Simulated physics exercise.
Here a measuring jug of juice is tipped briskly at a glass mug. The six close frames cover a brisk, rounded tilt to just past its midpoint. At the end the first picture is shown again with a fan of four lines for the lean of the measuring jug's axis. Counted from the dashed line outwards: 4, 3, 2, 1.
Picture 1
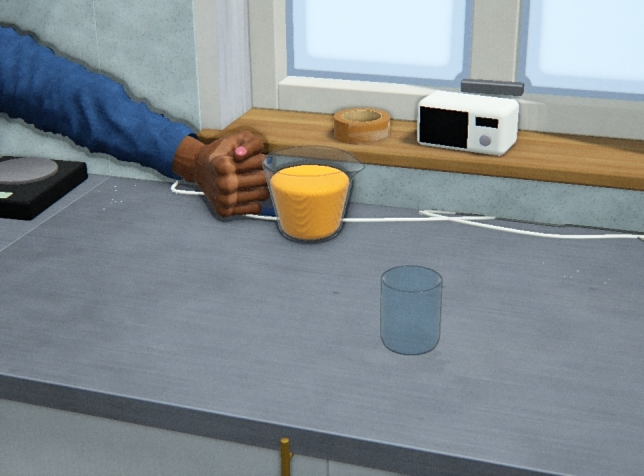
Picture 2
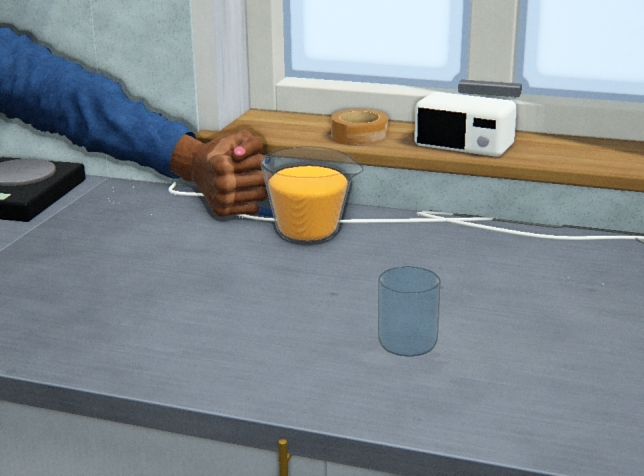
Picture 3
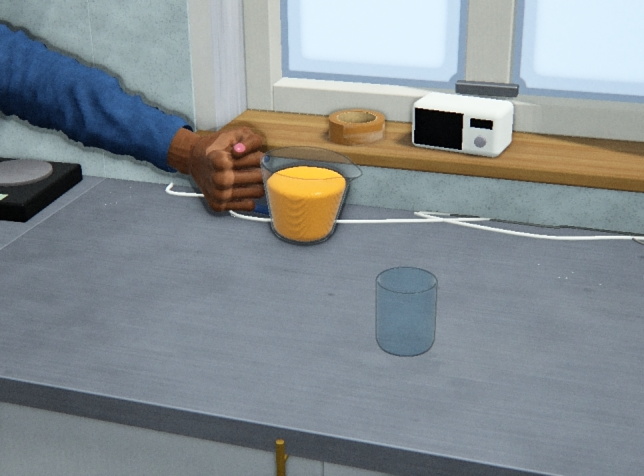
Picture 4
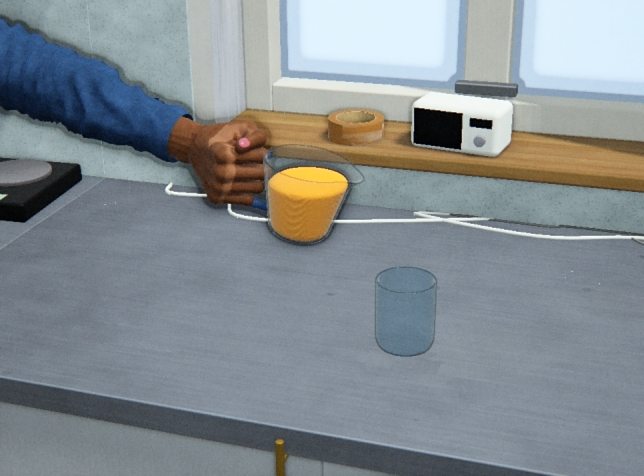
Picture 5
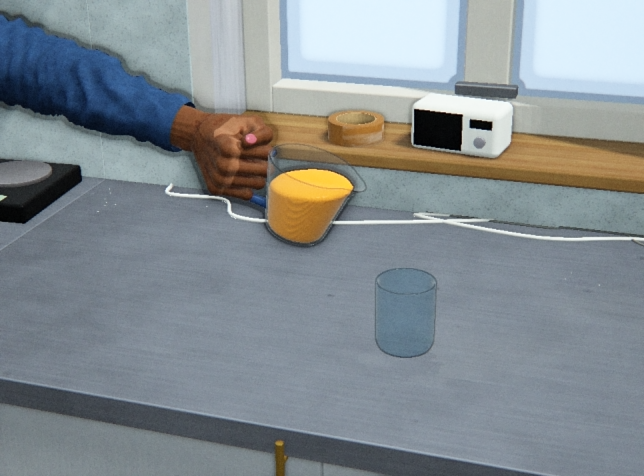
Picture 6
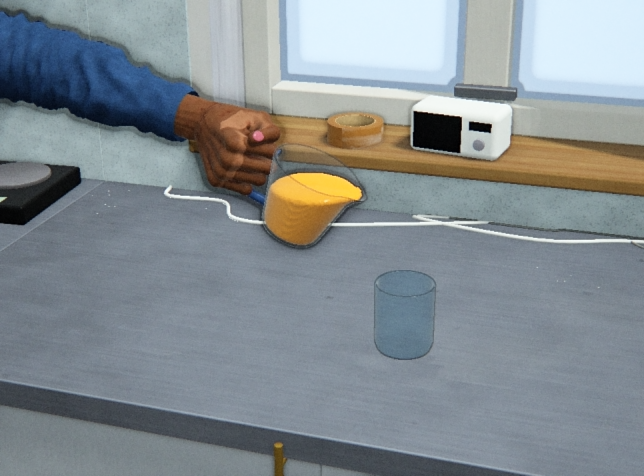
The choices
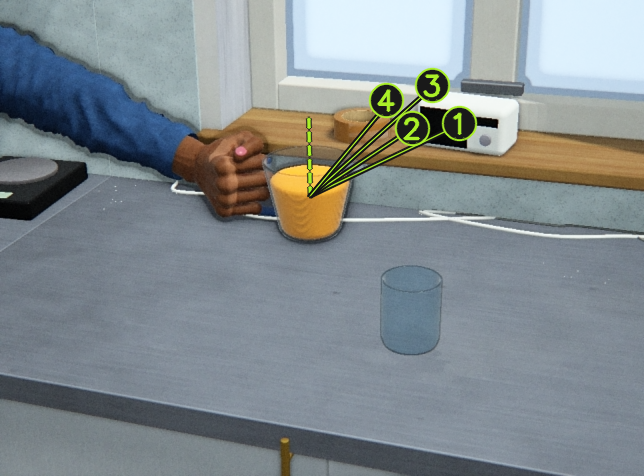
A hand in a blue sleeve gripped a clear jug of orange juice on a grey counter and tilted it to the right, toward an empty glass mug, the juice sliding up near the lip.
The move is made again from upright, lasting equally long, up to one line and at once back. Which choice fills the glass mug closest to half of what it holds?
Go for 2.
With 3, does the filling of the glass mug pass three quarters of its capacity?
No, less.
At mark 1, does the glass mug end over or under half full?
Over half.
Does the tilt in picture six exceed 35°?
No.
On the marked copy, 1 at (444, 131); 2 at (397, 137); 3 at (420, 97); 4 at (377, 115).
If 1 is chosen, the glass mug ends with about 69 % of what it can hold.
If 2 is chosen, the glass mug ends with about 52 % of what it can hold.
If 3 is chosen, the glass mug ends with about 35 % of what it can hold.
If 4 is chosen, the glass mug ends with about 22 % of what it can hold.
